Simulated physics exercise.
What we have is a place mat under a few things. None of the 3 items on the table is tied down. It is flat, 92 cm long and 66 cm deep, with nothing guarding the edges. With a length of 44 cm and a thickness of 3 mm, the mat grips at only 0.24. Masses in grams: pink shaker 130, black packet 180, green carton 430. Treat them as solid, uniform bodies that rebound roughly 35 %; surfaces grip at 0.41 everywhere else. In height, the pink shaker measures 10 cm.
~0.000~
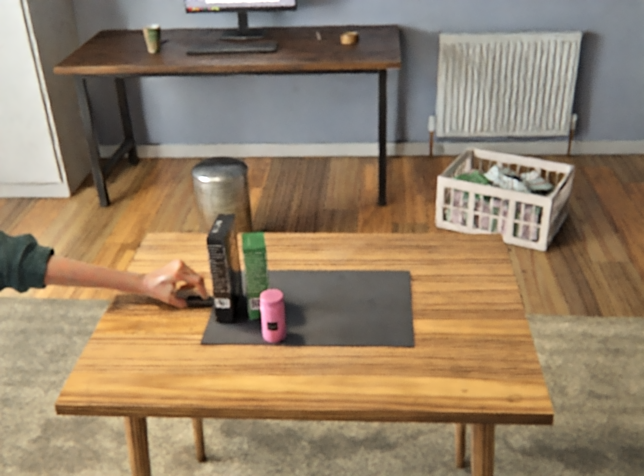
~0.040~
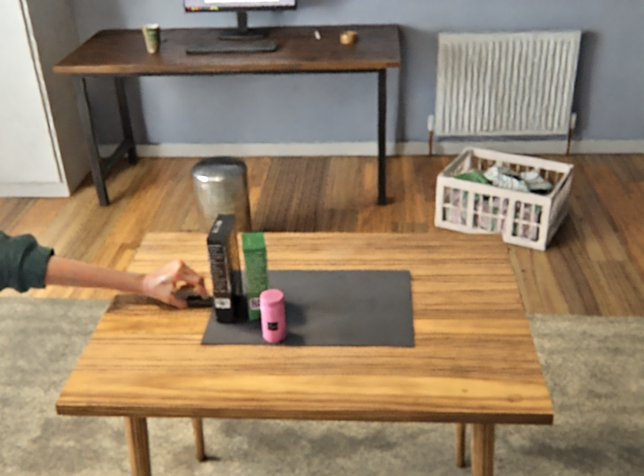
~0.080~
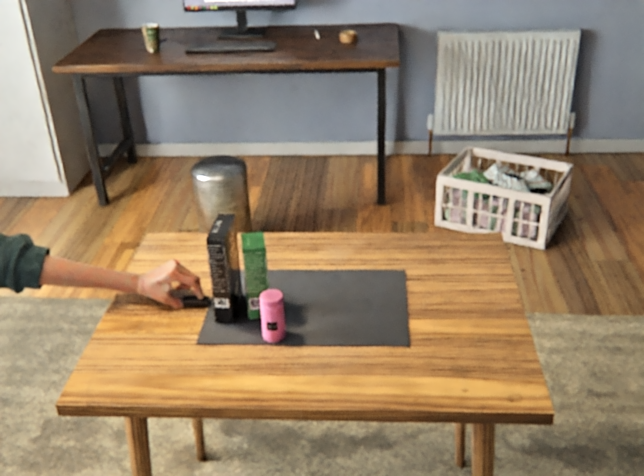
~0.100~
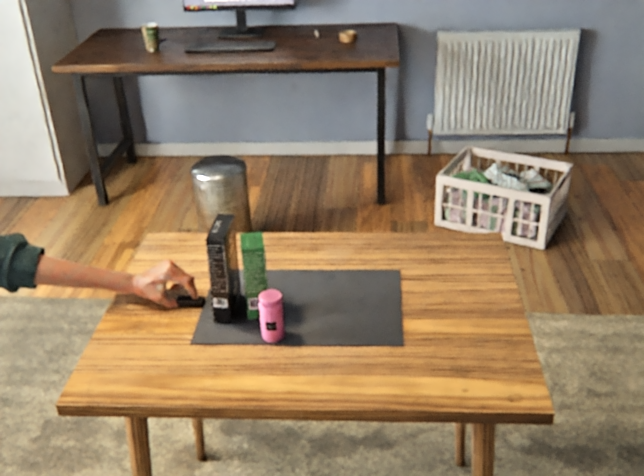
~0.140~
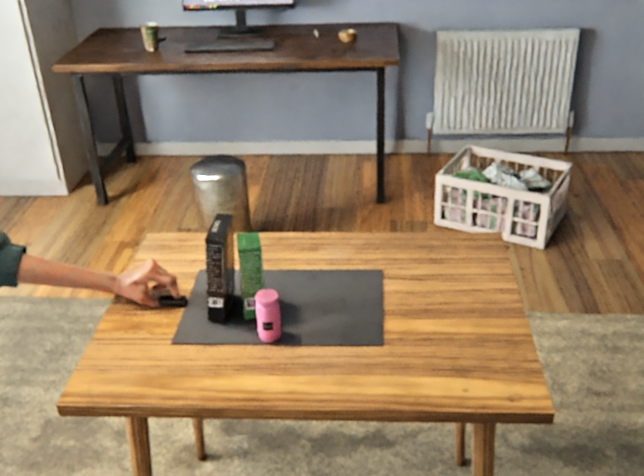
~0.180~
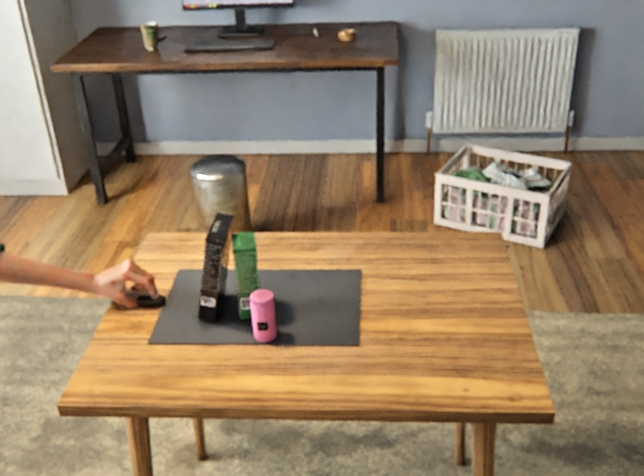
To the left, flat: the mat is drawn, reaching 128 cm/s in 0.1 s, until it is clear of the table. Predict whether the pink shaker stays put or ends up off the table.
My guess is it winds up off the tabletop.
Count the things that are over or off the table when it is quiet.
It comes to 3.
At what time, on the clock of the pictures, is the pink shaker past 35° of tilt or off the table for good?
Time: Roughly 0.6 s.
Around 0.38 s, 37 cm of pull; pink shaker shifted 14 cm near (209, 315); black packet at 56° to upright; green carton at 34° to upright.
Around 0.68 s, 76 cm of pull; pink shaker and black packet now off the table; green carton on its side.
Around 0.88 s, 90 cm of pull; green carton now off the table.
Around 1.08 s, 90 cm of pull.
Finally (2.8 s), off the table, pink shaker, black packet and green carton.
